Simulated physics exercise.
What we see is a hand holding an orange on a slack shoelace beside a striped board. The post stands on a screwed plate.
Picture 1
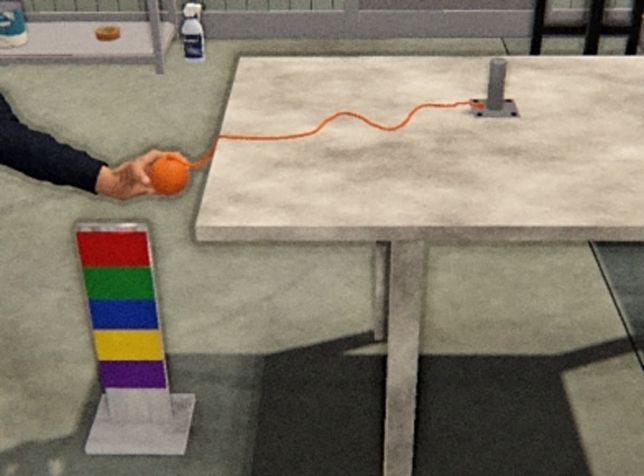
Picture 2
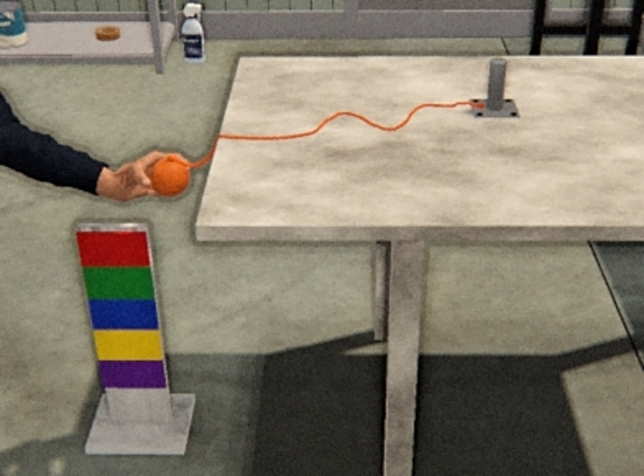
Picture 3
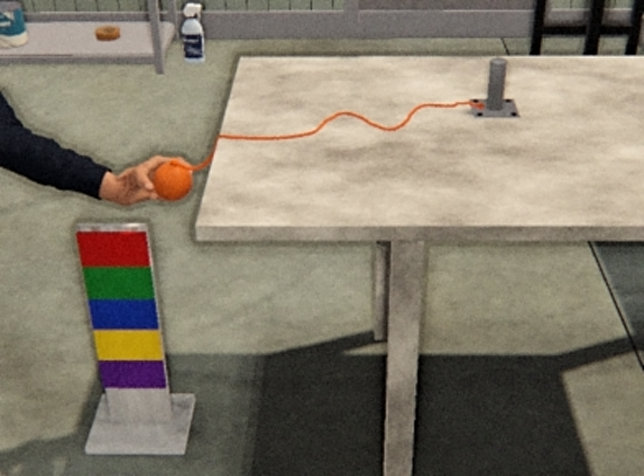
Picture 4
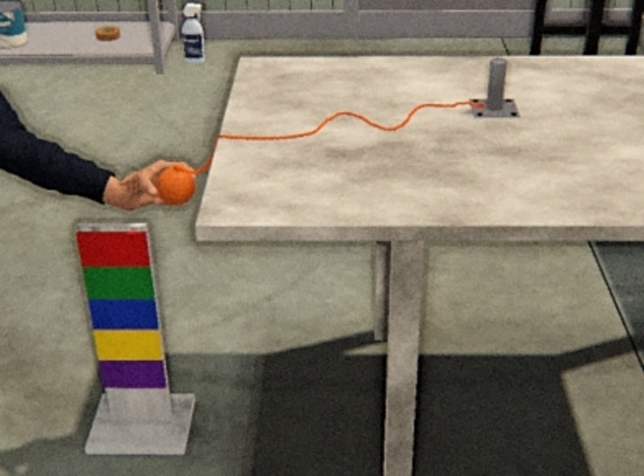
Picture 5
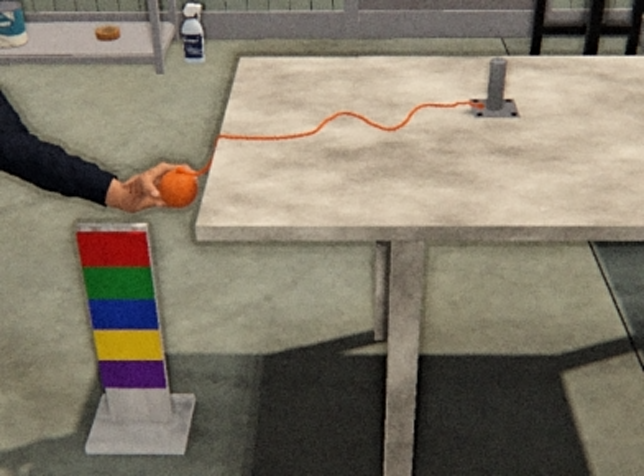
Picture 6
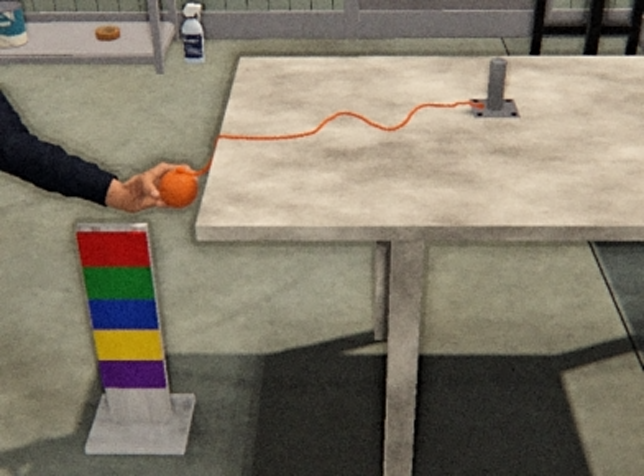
A hand holds an orange ball on a slack cord and lowers it very slightly rightward.
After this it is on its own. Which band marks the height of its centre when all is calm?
The shoelace holds its middle at green.
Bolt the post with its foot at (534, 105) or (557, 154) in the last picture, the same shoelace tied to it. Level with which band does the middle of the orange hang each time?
One after the other, red; red.
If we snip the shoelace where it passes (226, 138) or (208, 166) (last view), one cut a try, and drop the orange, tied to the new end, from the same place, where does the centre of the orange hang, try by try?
In that order: (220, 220) and (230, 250).
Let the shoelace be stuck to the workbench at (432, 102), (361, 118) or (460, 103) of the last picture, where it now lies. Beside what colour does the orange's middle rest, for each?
It would be green; red; green.
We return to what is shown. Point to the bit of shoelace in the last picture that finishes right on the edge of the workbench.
The one at (302, 136).
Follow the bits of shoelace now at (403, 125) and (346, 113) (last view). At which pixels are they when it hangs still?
They go to (366, 117) and to (289, 123).
Soon after, orange near (221, 261); level with red.
After that, orange near (241, 274); level with green.
In the end, orange near (228, 279); level with green. At green.
